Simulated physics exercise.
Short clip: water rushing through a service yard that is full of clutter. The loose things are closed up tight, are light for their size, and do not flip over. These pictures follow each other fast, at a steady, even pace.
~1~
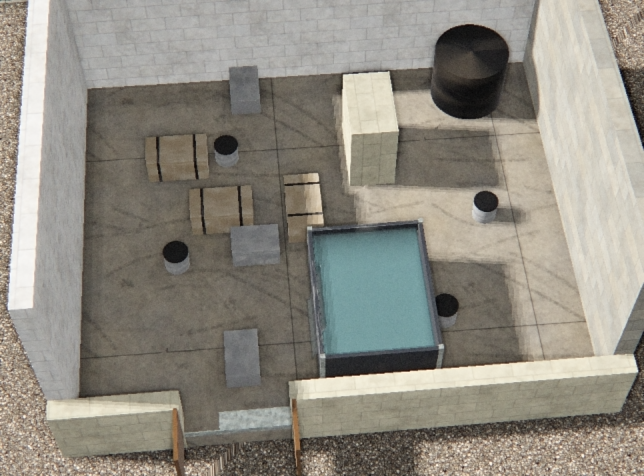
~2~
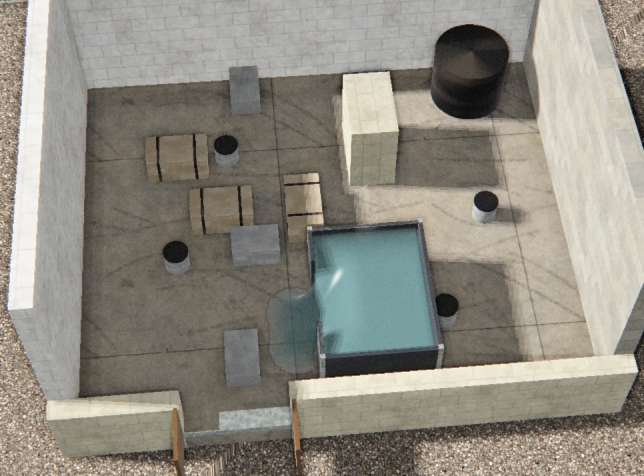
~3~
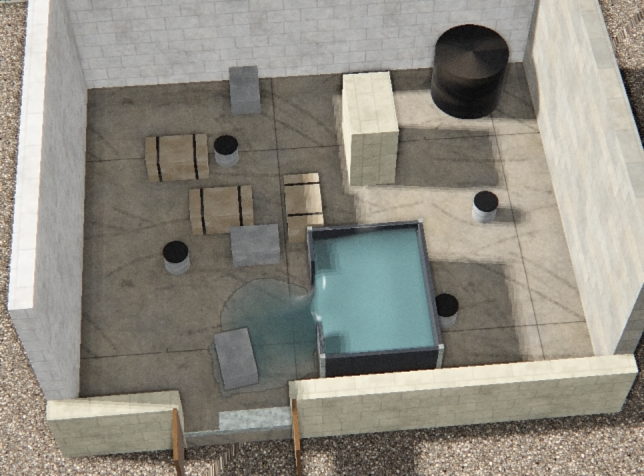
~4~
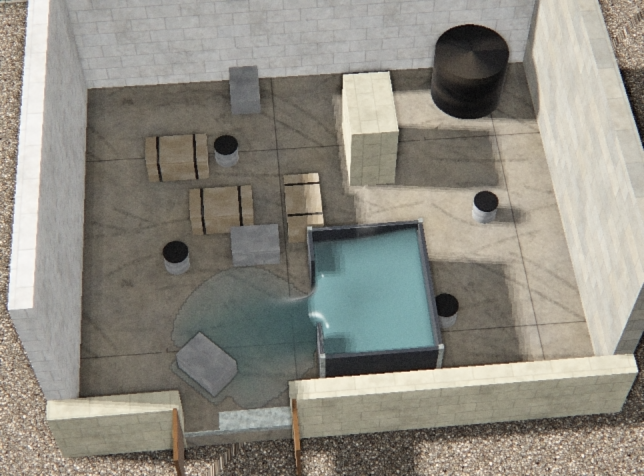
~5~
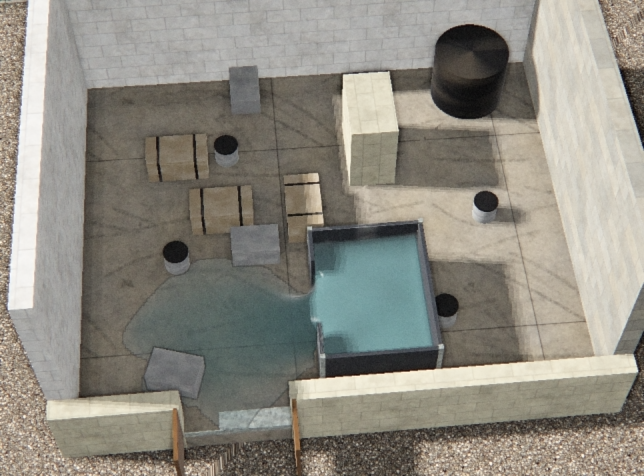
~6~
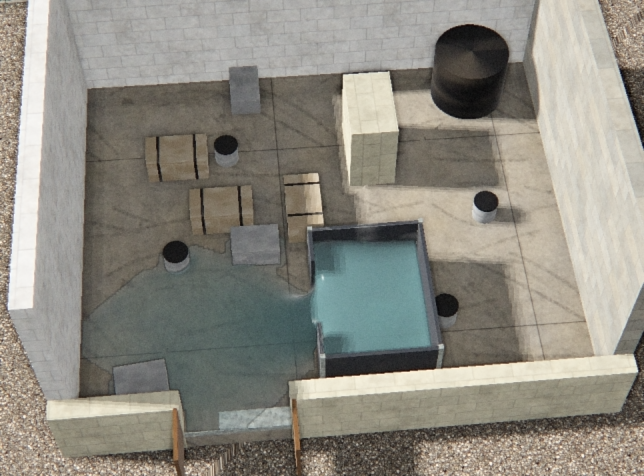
Walled service yard with water pouring from a tank's left side, spreading across the floor and pushing a grey crate left.
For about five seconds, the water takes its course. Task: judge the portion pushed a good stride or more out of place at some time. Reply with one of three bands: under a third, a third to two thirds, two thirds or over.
A third to two thirds.
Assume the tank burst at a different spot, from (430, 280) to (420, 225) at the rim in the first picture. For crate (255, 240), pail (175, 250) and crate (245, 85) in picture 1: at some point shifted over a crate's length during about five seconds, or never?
Taking them one at a time, the first not displaced that far, the second not displaced that far and the third not displaced that far.
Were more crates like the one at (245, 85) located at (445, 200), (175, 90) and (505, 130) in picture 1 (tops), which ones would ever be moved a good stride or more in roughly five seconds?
Results - 1: Doesn't go far; 2: Ends up far away; 3: Doesn't go far.
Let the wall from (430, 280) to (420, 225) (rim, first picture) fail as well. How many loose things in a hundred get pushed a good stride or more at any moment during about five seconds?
By my reckoning, around 30 percent.
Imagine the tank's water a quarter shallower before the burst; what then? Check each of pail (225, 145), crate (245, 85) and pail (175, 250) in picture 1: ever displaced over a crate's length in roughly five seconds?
Result by item: Didn't cover it; covered it; covered it.
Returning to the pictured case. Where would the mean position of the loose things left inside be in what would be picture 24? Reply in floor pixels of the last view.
Roughly (268, 201).
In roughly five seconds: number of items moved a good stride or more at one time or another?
So that is 4.
A moment on, 1 of 10 are well off their spots; 1 afloat.
Next, 2 of 10 are well off their spots; 1 afloat.
Later, 2 of 10 are well off their spots; 2 afloat.
In the end, 4 of 10 are well off their spots, and 4 have been at some point; 2 afloat.
